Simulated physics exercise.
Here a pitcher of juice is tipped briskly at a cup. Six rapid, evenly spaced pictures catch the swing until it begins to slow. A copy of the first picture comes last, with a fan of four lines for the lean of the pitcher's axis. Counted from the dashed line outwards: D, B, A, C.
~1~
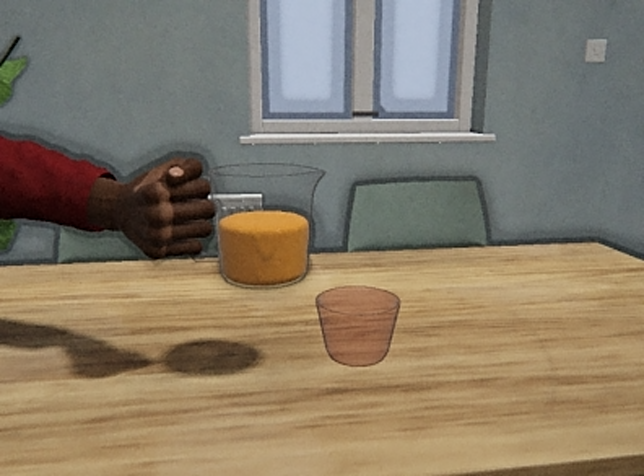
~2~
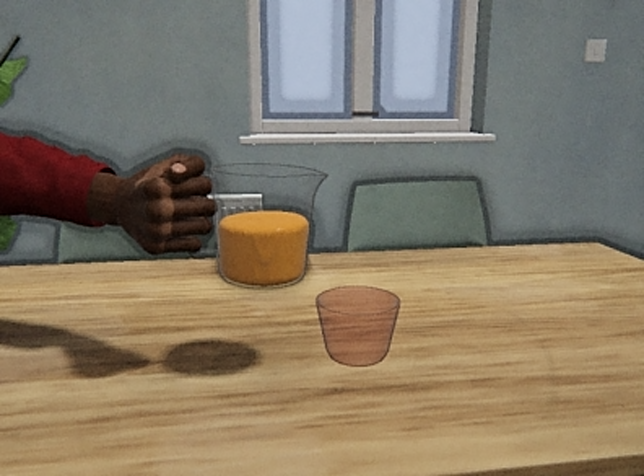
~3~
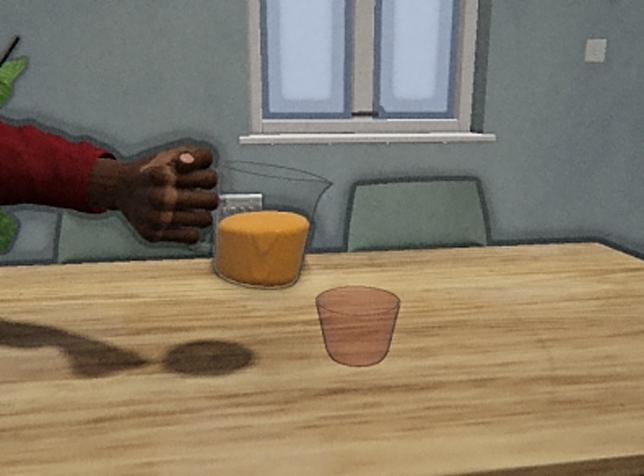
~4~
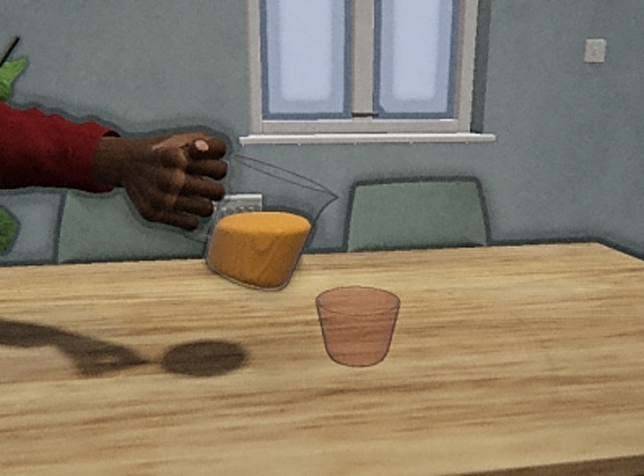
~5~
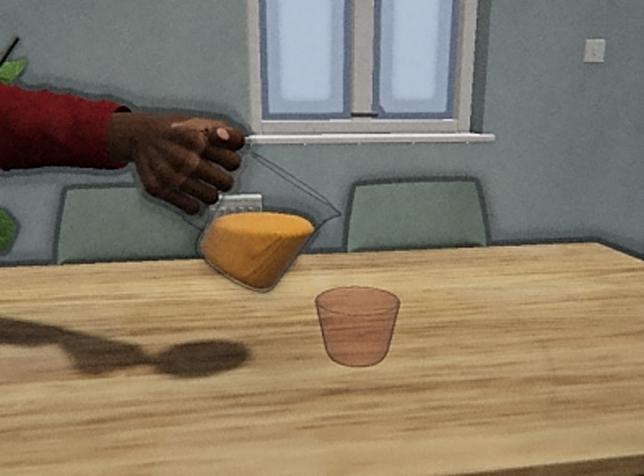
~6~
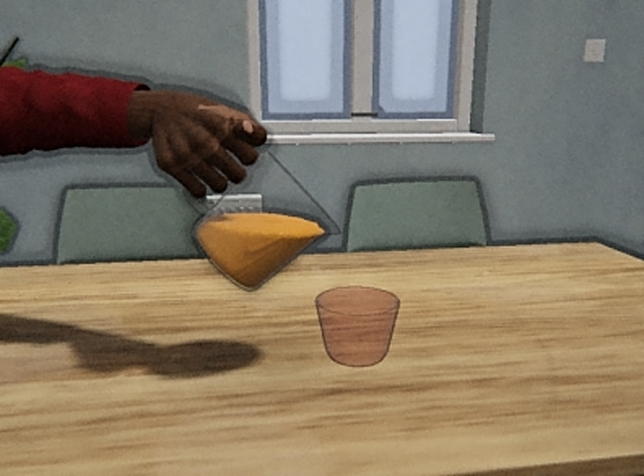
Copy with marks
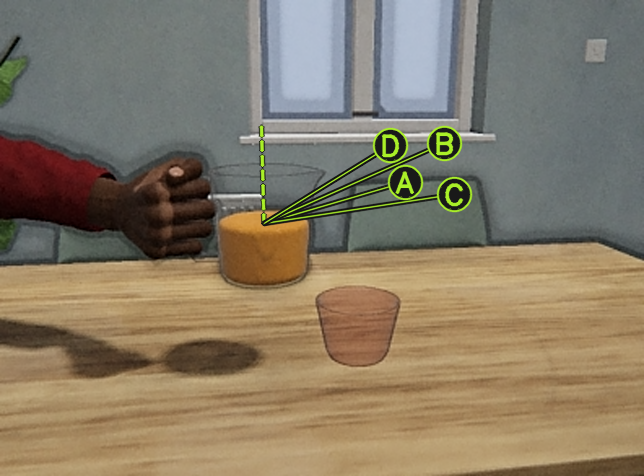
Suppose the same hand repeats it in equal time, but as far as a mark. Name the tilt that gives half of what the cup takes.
Take B.
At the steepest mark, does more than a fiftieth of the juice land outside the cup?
Yes.
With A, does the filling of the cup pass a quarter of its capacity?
Yes, clearly.
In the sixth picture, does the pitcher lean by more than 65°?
No.
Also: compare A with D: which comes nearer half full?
That is tilt A.
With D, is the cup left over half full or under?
Under half.
In lime, A at (388, 186); B at (428, 150); C at (438, 196); D at (376, 154).
With A, the cup ends with about 64 % of what it can hold; 10 % of the juice is spilt.
With B, the cup ends with about 48 % of what it can hold; 4 % of the juice is spilt.
With C, the cup ends with about 71 % of what it can hold; 20 % of the juice is spilt.
With D, the cup ends with about 28 % of what it can hold.
